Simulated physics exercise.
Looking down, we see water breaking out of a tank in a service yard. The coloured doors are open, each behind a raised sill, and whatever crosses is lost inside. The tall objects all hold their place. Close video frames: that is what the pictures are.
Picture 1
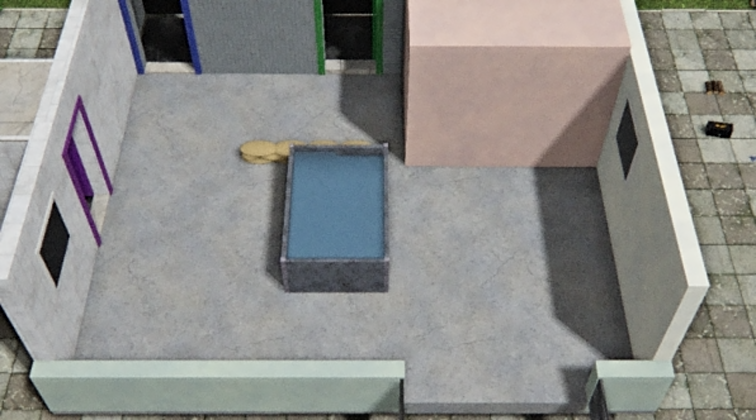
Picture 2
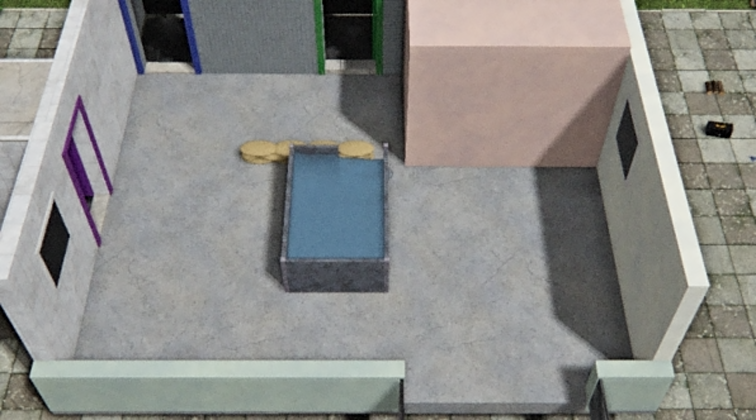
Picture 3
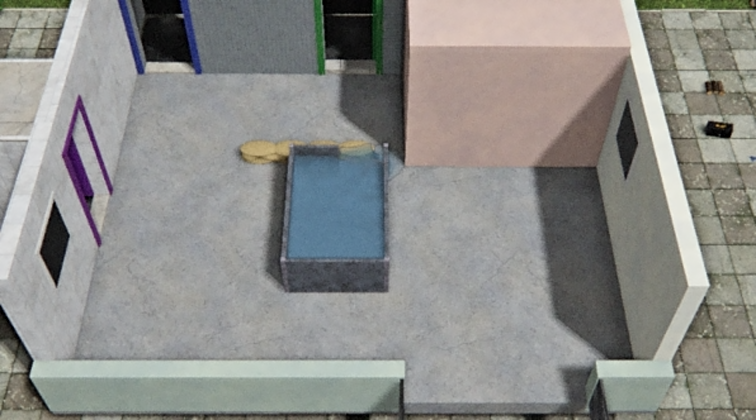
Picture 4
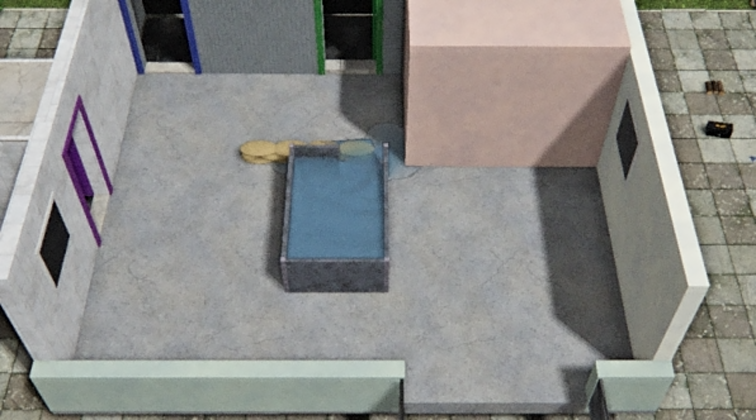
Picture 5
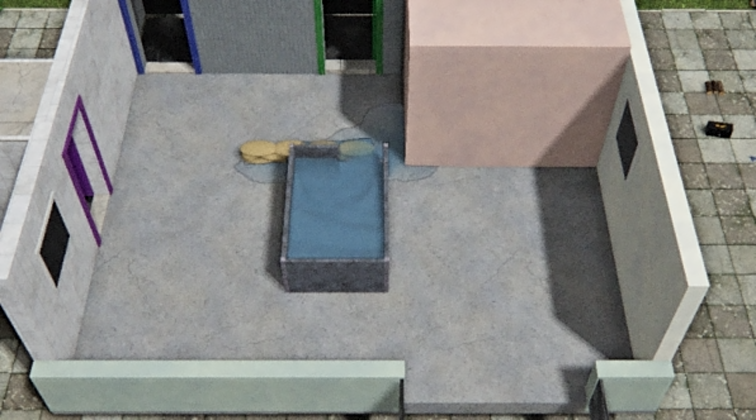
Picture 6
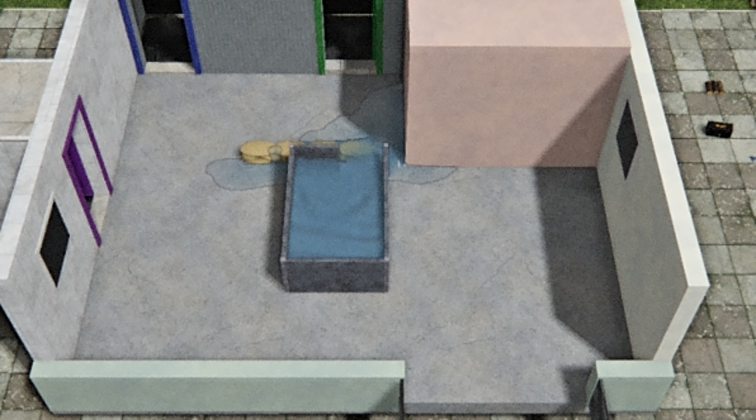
A grey-walled tank of blue water stands near the middle of a concrete service yard, seen from a high, unmoving viewpoint. Pale yellow round objects lie behind it, a pink block stands at right, and purple, blue and green doorways line the left and back walls. Water breaks out on the tank's far side and spreads in a thin sheet across the floor, rightward, backward and then leftward.
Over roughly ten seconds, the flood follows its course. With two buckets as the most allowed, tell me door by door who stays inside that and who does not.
My prediction: The green door is going to be swamped; the blue door is going to be swamped; the purple door is going to be swamped.
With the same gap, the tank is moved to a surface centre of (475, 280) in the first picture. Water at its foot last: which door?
The door you want is the blue one.
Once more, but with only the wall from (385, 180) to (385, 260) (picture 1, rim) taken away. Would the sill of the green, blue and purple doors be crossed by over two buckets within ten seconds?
The green door falls short, the blue door falls short, and the purple door falls short.
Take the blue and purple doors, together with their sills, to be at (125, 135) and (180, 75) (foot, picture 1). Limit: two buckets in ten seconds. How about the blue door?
The blue overflows.
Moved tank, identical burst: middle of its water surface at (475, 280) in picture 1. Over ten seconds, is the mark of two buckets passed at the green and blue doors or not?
In that case the green door remains beneath it and the blue door remains beneath it.
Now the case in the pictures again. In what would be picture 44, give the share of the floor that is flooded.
I'd put it at roughly 55 per cent.
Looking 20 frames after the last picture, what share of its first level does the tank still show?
It comes to some 48 percent.
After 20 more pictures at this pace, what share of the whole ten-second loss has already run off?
I'd put it near 45 in a hundred.
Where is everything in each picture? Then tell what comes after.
The first picture shows the water tank at (337, 204) is whole and still.
In the second picture, water pours out on the water tank's far side and has run to a hidden place.
In the third picture, the front is at a hidden place, out from the gap on the water tank's far side.
In the fourth picture, the front is at (280, 167), out from the gap on the water tank's far side.
In the fifth picture, the front is at (243, 166), out from the gap on the water tank's far side.
In the sixth picture, the front is at (217, 166), out from the gap on the water tank's far side.
A moment on, water covers 20 % of the floor; the green door wet at the sill, nothing in, the blue door not reached, the purple door not reached.
Next, water covers 35 % of the floor; the green door over two buckets in, the blue door not reached, the purple door under two buckets in.
Then, water covers 45 % of the floor; the green door far over two buckets in, the blue door wet at the sill, nothing in, the purple door over two buckets in.
Later, water covers 55 % of the floor; the green door far over two buckets in, the blue door over two buckets in, the purple door over two buckets in.
In the end, water covers 80 % of the floor; the green door far over two buckets in, the blue door over two buckets in, the purple door far over two buckets in.
